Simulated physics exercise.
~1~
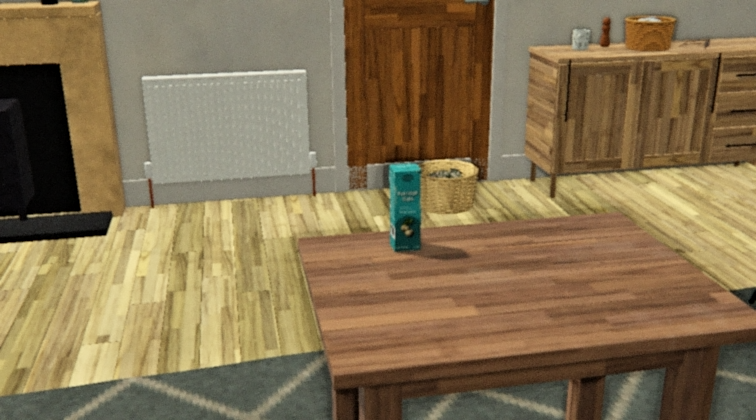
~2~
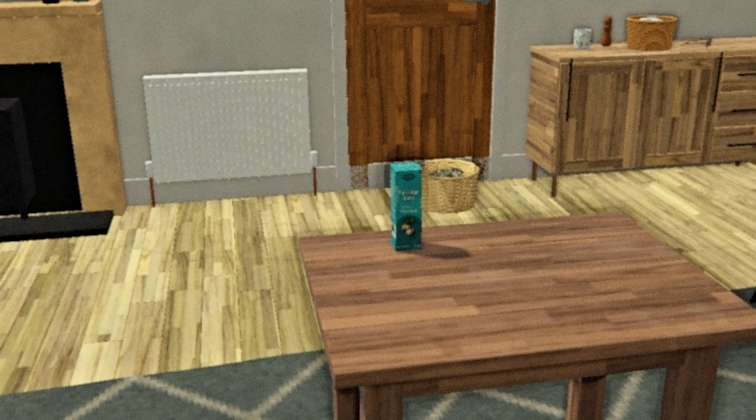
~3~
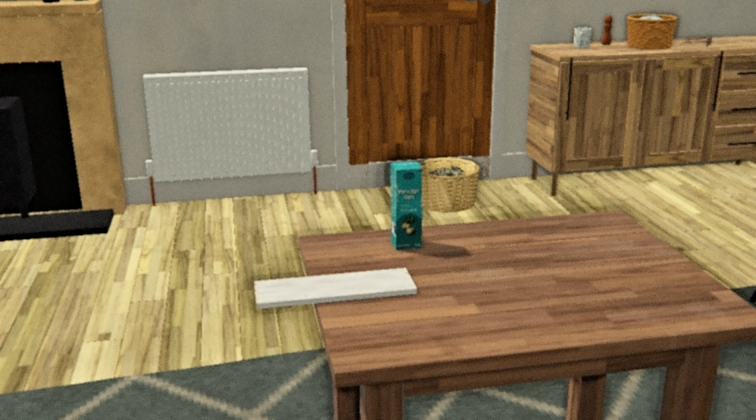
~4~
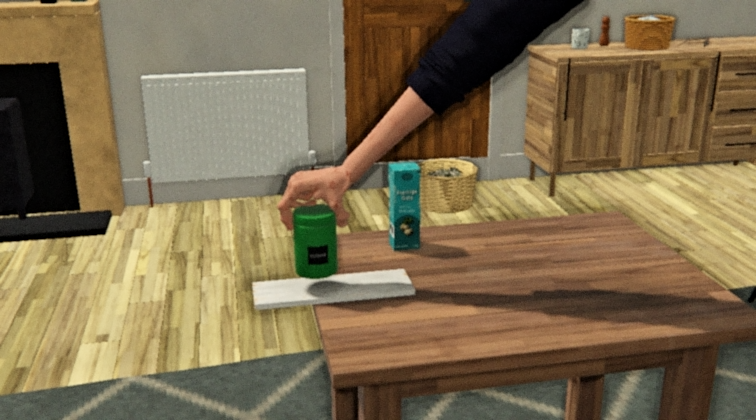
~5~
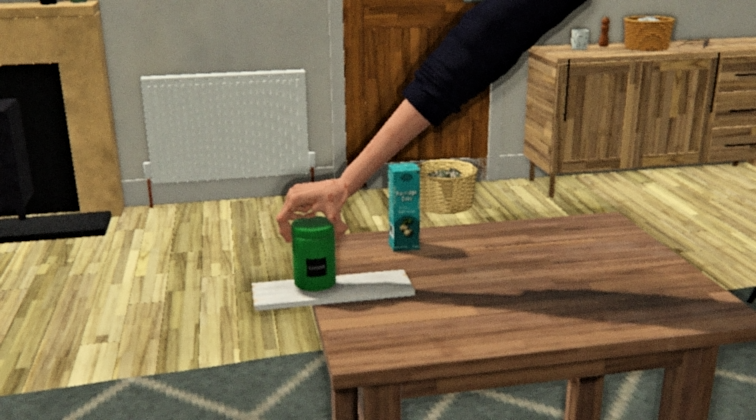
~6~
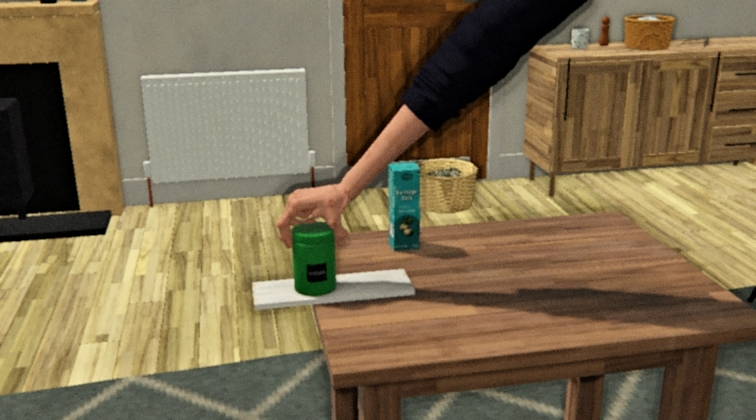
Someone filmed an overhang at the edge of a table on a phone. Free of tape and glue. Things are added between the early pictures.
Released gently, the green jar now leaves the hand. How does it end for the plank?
The plank stays where it is.
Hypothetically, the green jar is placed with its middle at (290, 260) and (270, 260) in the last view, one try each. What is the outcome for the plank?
The first time it drops, and the second time it drops.
Then, 0.30 s on from there, no change.
Then, 0.70 s on from there, green jar resting near (314, 259).
In the end, all 3 unmoved. At the end, from the last picture's camera, green jar near (314, 259). The plank holds.
